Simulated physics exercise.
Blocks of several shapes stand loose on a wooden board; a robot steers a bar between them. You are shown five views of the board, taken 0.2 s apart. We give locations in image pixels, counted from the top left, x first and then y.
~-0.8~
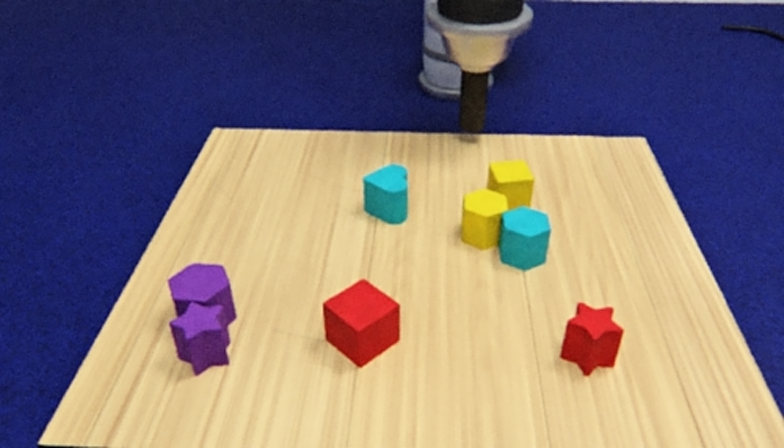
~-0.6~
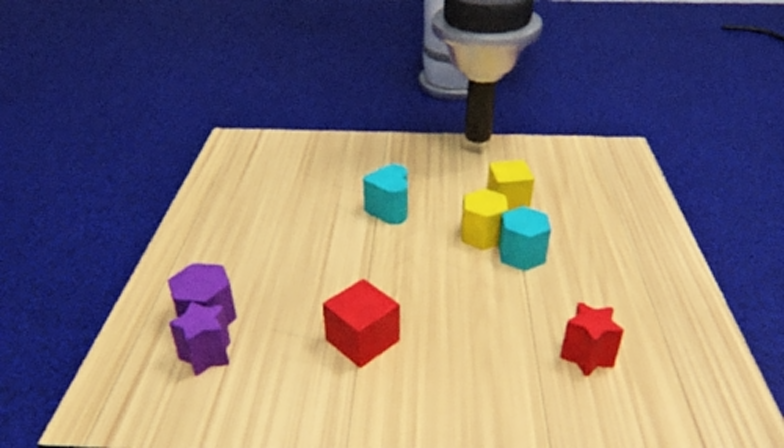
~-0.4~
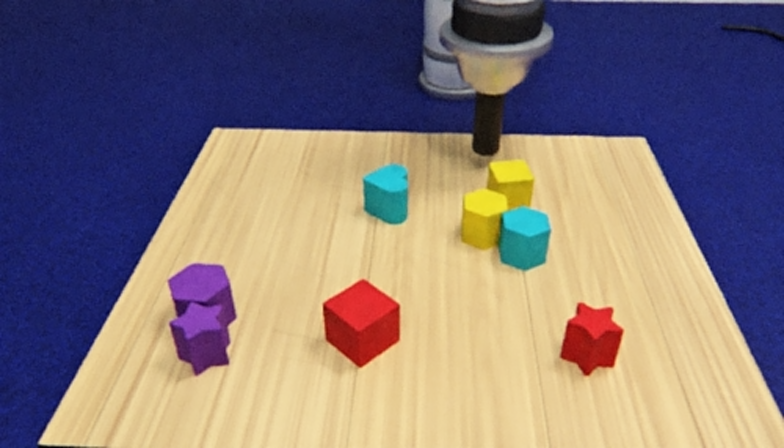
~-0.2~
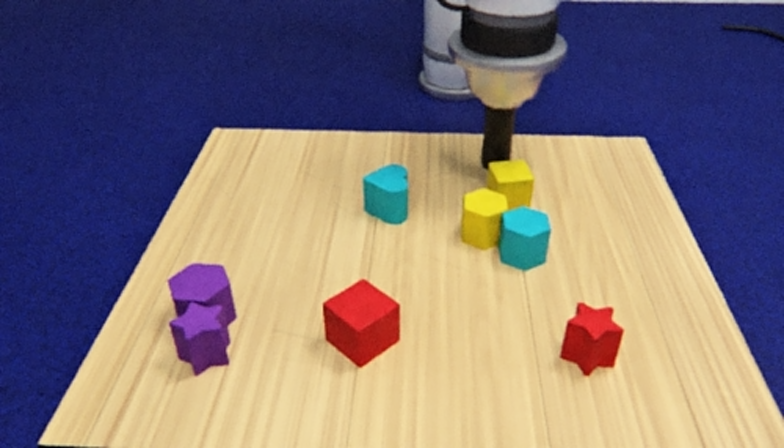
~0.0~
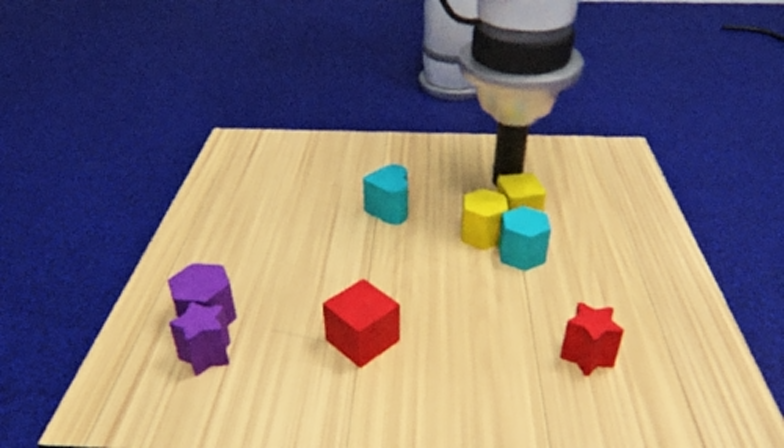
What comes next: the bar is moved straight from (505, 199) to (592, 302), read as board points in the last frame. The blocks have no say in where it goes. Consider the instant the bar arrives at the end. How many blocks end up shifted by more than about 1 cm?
It moves two blocks.
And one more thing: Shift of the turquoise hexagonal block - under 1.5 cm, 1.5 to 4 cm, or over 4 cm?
My estimate: Beyond 4 cm.
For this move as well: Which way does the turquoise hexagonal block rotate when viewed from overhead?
From the top, the block rotates clockwise.
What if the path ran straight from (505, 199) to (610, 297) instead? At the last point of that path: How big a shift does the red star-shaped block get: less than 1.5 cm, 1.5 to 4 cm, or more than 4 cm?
It shifts under 1.5 cm.
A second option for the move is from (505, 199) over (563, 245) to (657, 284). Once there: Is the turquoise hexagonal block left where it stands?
No - that is not the case.
The first path, step by step. One third of the way, bar at (534, 213); yellow square at (540, 218), turned 30° clockwise; turquoise hexagonal block at (530, 243).
Two thirds of the way, bar at (563, 247); yellow square at (558, 254), turned 60° clockwise; turquoise hexagonal block at (527, 274), turned 20° clockwise.
At the end, bar at (596, 285); yellow hexagonal block still; yellow square at (569, 288), turned 105° clockwise; turquoise hexagonal block at (517, 287), turned 55° clockwise; red star-shaped block at (597, 322).
